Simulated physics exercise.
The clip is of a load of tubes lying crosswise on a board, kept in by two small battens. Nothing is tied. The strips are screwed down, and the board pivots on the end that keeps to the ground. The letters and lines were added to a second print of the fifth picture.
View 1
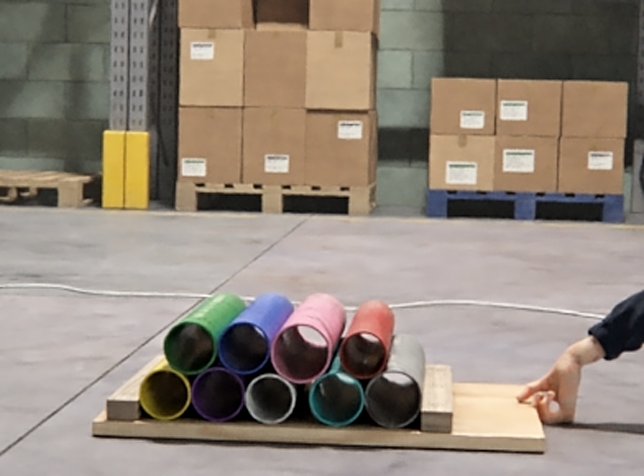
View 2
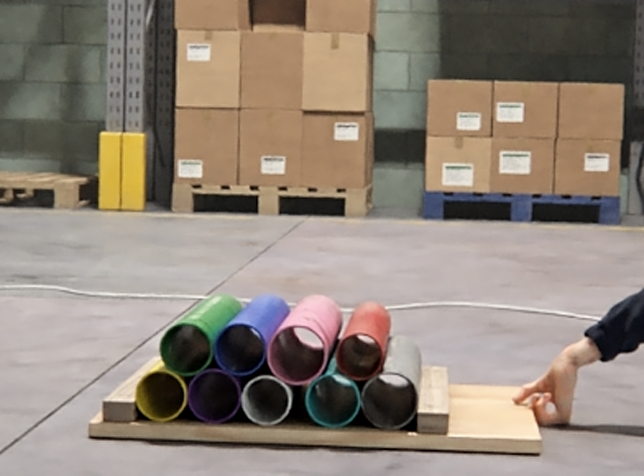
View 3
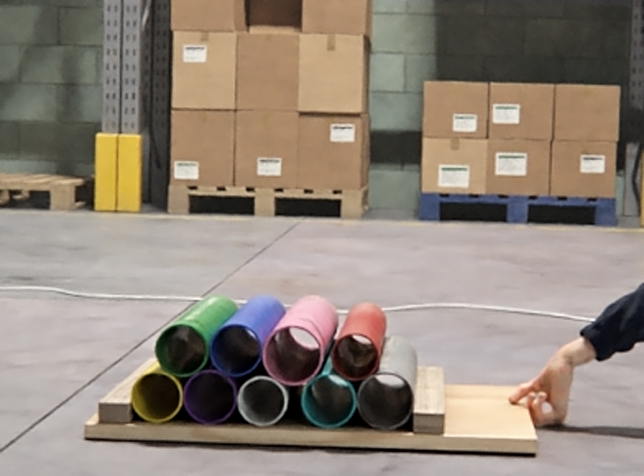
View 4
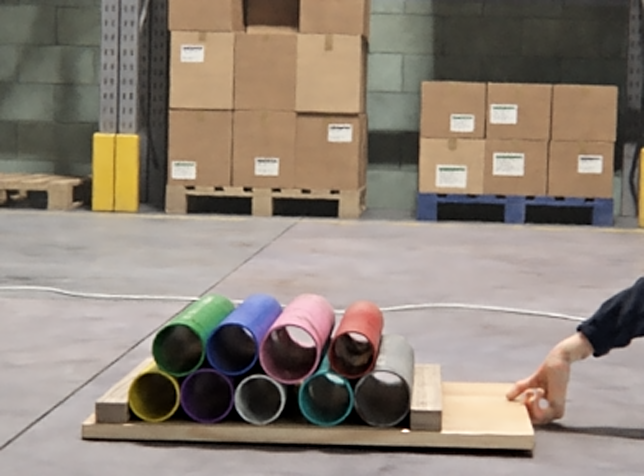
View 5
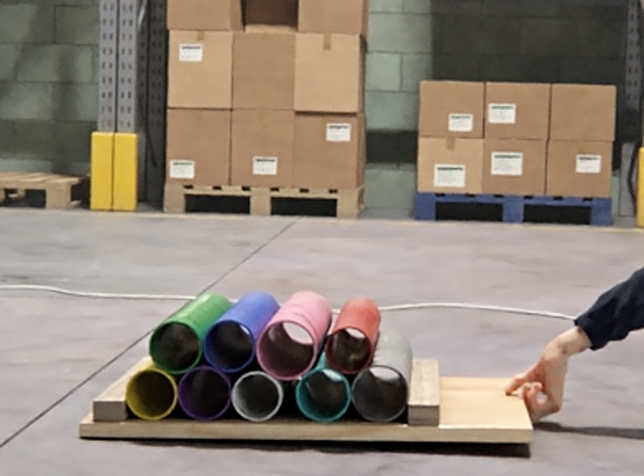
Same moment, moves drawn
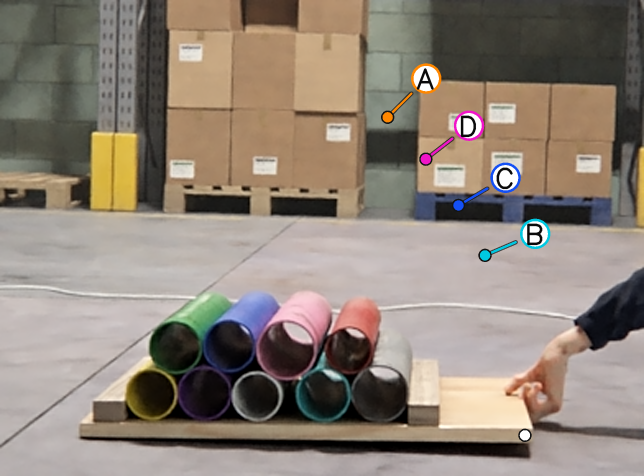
Coloured tubes sitting still in two rows between wooden strips on a board, a hand staying at its right end.
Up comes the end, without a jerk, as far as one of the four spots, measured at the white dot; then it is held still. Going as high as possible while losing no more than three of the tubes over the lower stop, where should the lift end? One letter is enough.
Raise it to B.
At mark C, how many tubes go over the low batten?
At C the number is four.
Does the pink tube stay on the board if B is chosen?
No.
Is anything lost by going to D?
At D: Yes.
On the marked copy, A at (388, 117); B at (485, 255); C at (458, 206); D at (426, 159); the white dot at (525, 436).
With B. Early on, board at 16°.
Further on, board at 25°.
At the end, board at 25°, three over the low batten (pink, green, blue).
As for the rest, A four over the low batten (pink, green, red, blue); C four over the low batten (pink, green, red, blue); D four over the low batten (pink, green, red, blue).
